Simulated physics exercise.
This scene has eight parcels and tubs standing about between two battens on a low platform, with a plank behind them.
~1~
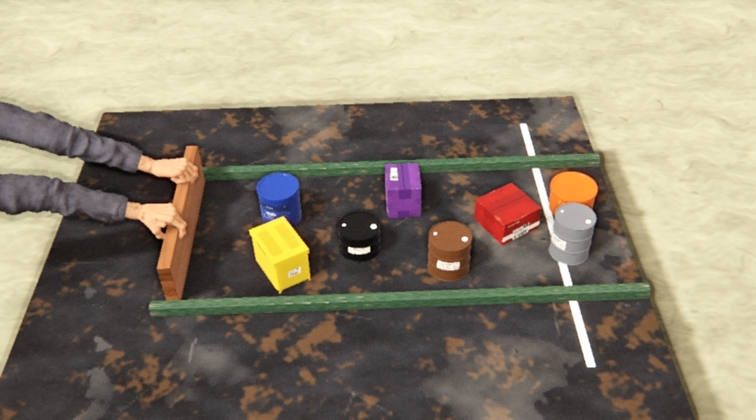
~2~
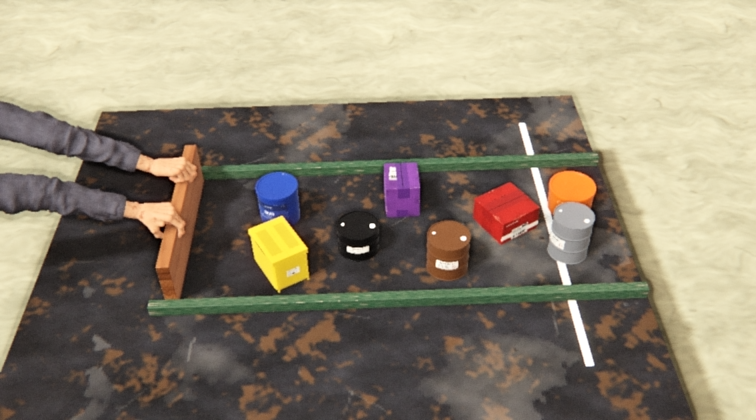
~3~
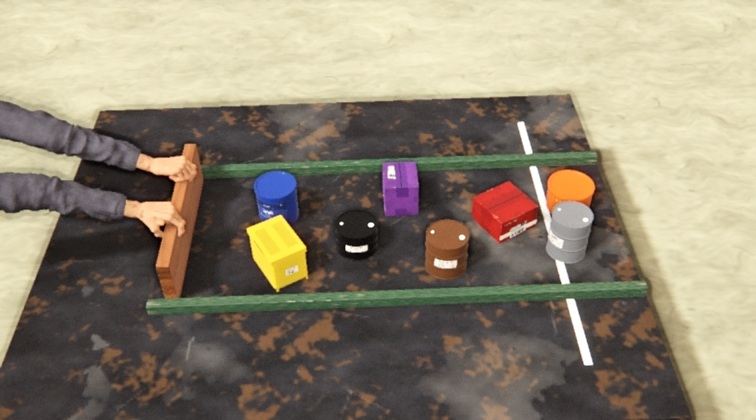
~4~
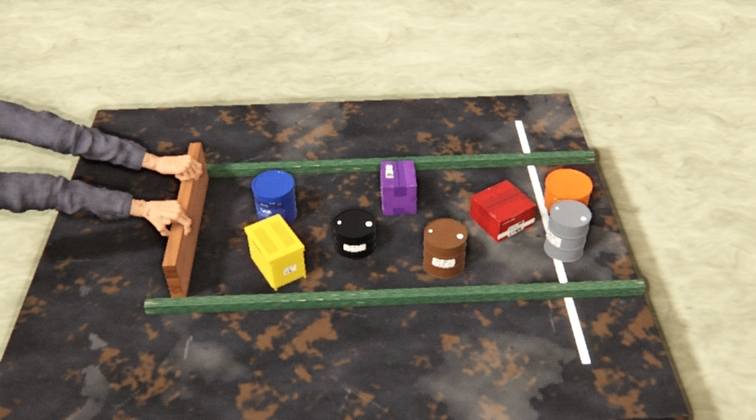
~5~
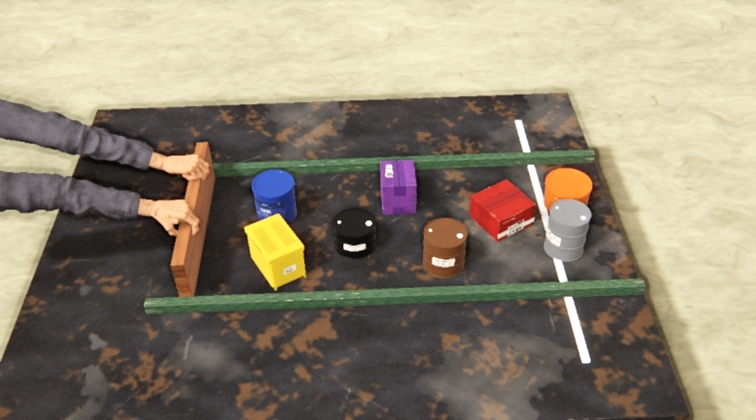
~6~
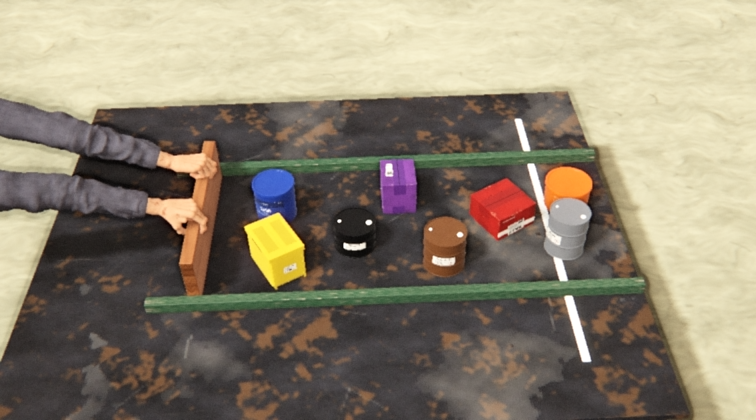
On a dark, rust-mottled platform set on pale ground, seen from above at an angle, two green battens run left to right with a white tape line crossing near their right ends. Between them stand blue, black, brown, orange and grey tubs and yellow, purple and red parcels, the orange and grey ones by the tape. The view drifts very slightly, then two hands slide the brown plank a short way right, the objects staying in place.
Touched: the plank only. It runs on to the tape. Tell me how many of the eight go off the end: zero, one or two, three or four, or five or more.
After that push, what drops off the edge is fewer than three, not none.
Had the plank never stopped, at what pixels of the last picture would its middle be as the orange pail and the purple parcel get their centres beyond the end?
The middle is at (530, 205) when it's the orange pail, and at (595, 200) when it's the purple parcel.
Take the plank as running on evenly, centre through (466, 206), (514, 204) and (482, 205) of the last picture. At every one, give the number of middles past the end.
Respectively 0, 0 and 0.
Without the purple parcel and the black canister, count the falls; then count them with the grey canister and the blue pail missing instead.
1 and 1.
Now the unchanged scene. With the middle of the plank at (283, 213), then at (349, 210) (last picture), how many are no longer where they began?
Respectively 2 and 4.
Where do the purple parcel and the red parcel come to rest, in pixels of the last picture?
Around (554, 160), then around (605, 202).
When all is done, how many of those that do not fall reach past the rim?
Tally: 2.
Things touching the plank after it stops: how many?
Tally at the end: 4.
Soon after, none off yet; orange pail at rest near (567, 192); grey canister at rest near (567, 229); red parcel at rest near (502, 209).
Then, none off yet; orange pail moved a little near (577, 189); grey canister moved a little near (584, 226); red parcel moved about its own width near (546, 208).
By the end, the number that fall off is one or two; fallen, grey canister and orange pail.
